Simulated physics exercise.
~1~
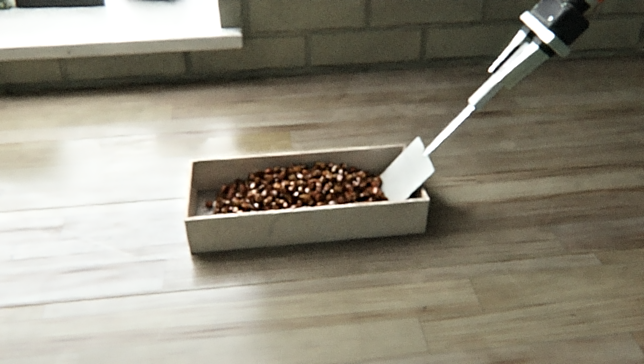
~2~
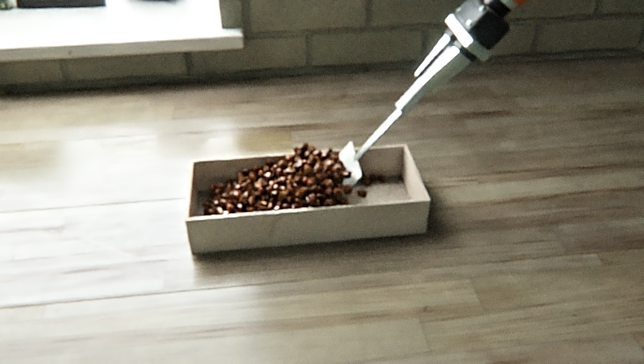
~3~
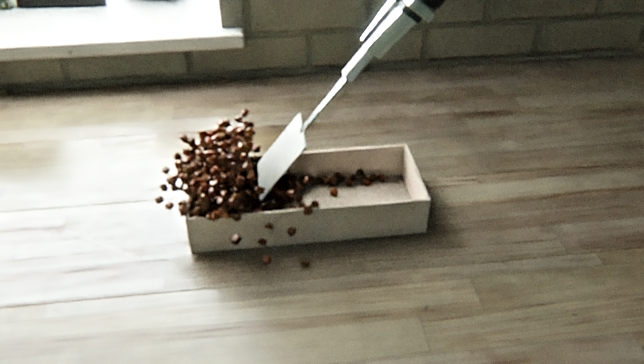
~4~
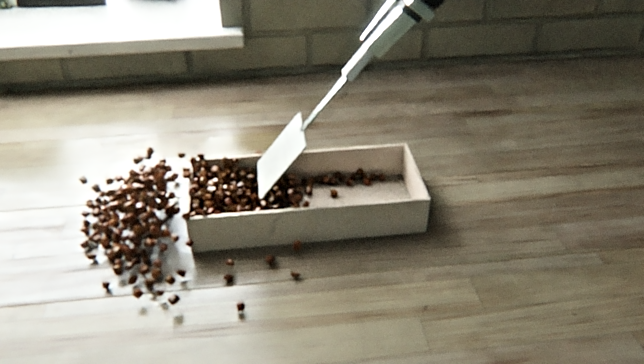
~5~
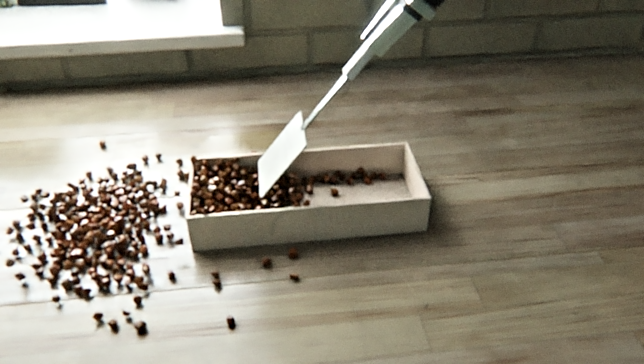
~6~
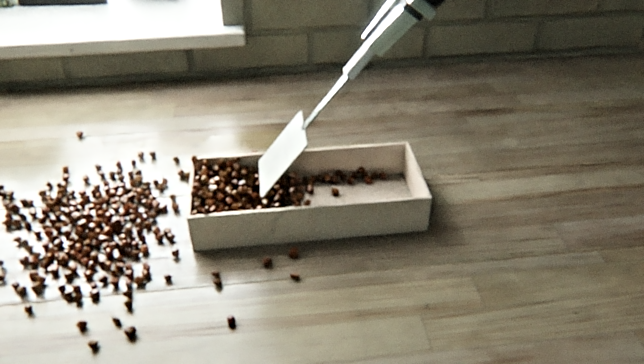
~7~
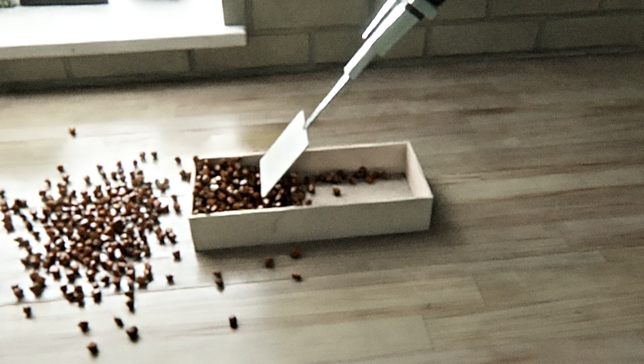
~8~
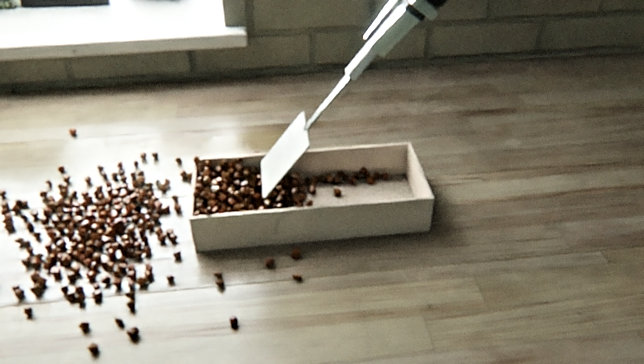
A robotic arm reaches in from the upper right, holding a white paddle in a pale rectangular tray on a light wood-grain surface, seen from slightly above with a brick wall and white ledge behind. Glossy brown pellets fill much of the tray. The paddle sweeps left, pushing them into a steep heap, and then a large clump surges over the left end. The paddle stops inside the tray while the spilled pellets tumble and spread leftward. At the end they lie scattered beside the tray, with a sizeable pile still inside, left of the motionless paddle.
